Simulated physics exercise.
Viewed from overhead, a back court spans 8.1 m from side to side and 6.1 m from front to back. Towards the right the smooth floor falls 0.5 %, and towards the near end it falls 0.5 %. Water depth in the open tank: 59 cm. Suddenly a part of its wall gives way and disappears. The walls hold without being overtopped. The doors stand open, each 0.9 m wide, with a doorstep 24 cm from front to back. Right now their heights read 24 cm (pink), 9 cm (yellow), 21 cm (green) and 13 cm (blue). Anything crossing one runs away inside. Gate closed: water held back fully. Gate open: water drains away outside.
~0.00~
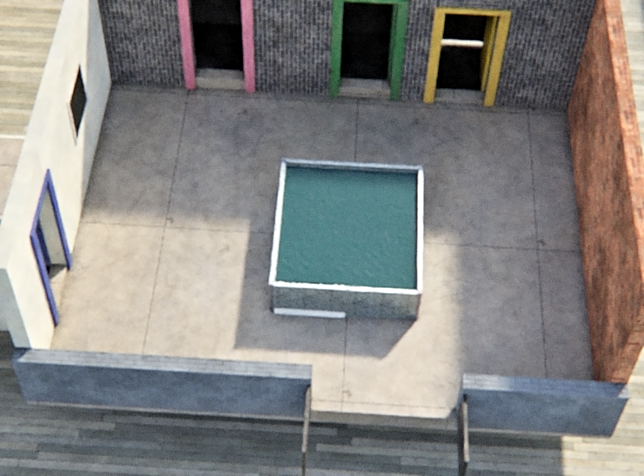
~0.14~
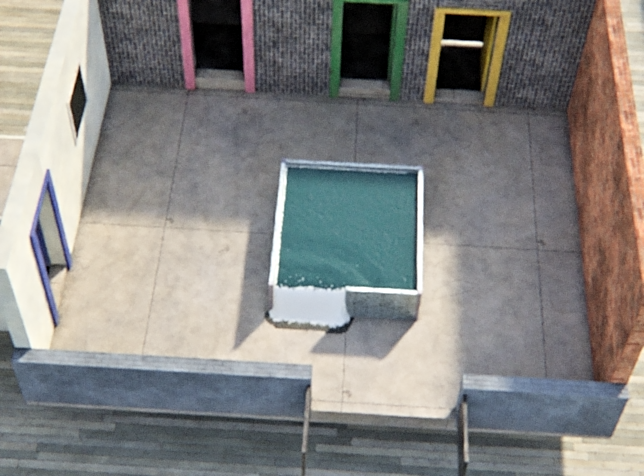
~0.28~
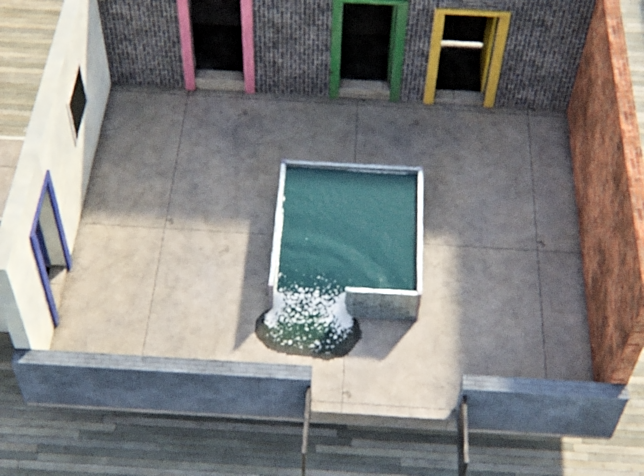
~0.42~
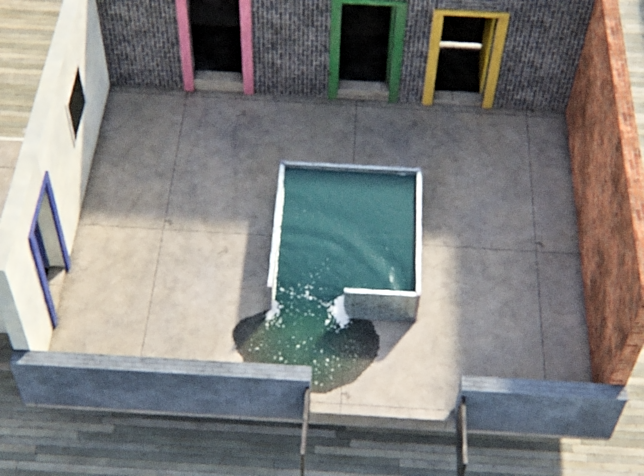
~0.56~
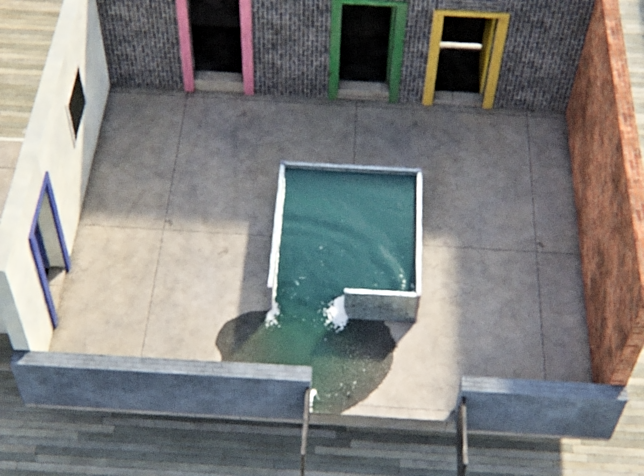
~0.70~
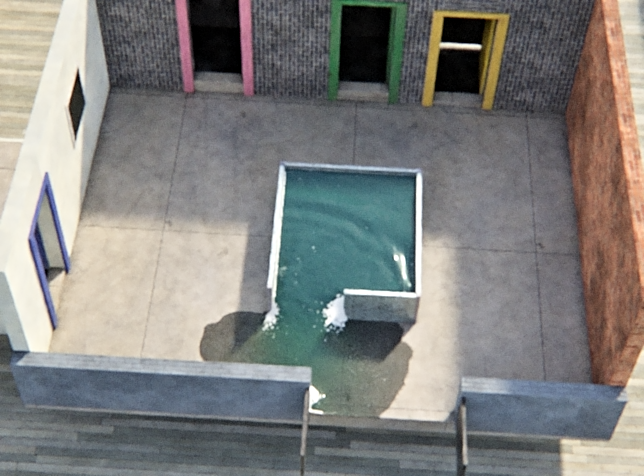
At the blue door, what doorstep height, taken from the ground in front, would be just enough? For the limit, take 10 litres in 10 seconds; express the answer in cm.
14 cm.
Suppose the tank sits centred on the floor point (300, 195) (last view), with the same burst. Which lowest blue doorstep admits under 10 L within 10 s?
Then it needs to be around 12.0 cm high.
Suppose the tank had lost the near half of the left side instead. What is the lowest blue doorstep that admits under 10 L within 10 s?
It needs to be about 24 cm high.
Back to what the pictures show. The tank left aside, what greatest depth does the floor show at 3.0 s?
I'd put it near 30 cm.
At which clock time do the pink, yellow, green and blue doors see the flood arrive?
It gets to pink after 5.5 s, yellow after 8.5 s, green after 7.0 s and blue after 2.2 s.
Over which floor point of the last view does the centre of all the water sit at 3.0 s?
Roughly (295, 289).
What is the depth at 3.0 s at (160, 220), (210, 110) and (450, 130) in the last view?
In order: Around 0, 0 and 0 cm.
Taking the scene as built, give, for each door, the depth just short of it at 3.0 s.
In cm: Pink 0, yellow 0, green 0, blue 18.
After 1.4 s water covers 10 % of the floor, deepest (41 cm) near (289, 386); it has not reached the blue door.
After 3.0 s water covers 20 % of the floor, deepest (30 cm) near (288, 397); 18 cm at the blue door, 1 litre in over its 13 cm doorstep.
After 10.0 s water covers 70 % of the floor, deepest (11 cm) near (275, 396); 7 cm at the blue door, 16 litres in over its 13 cm doorstep.
At the blue door as built, the water arrived by 2.3 s and peaked near 18 cm at 3.2 s.
Run again over the same 10 s with other heights there, 19 litres in over 12.5 cm, 3 litres over 16.5 cm. The limit of 10 litres is kept from about 14 cm up.
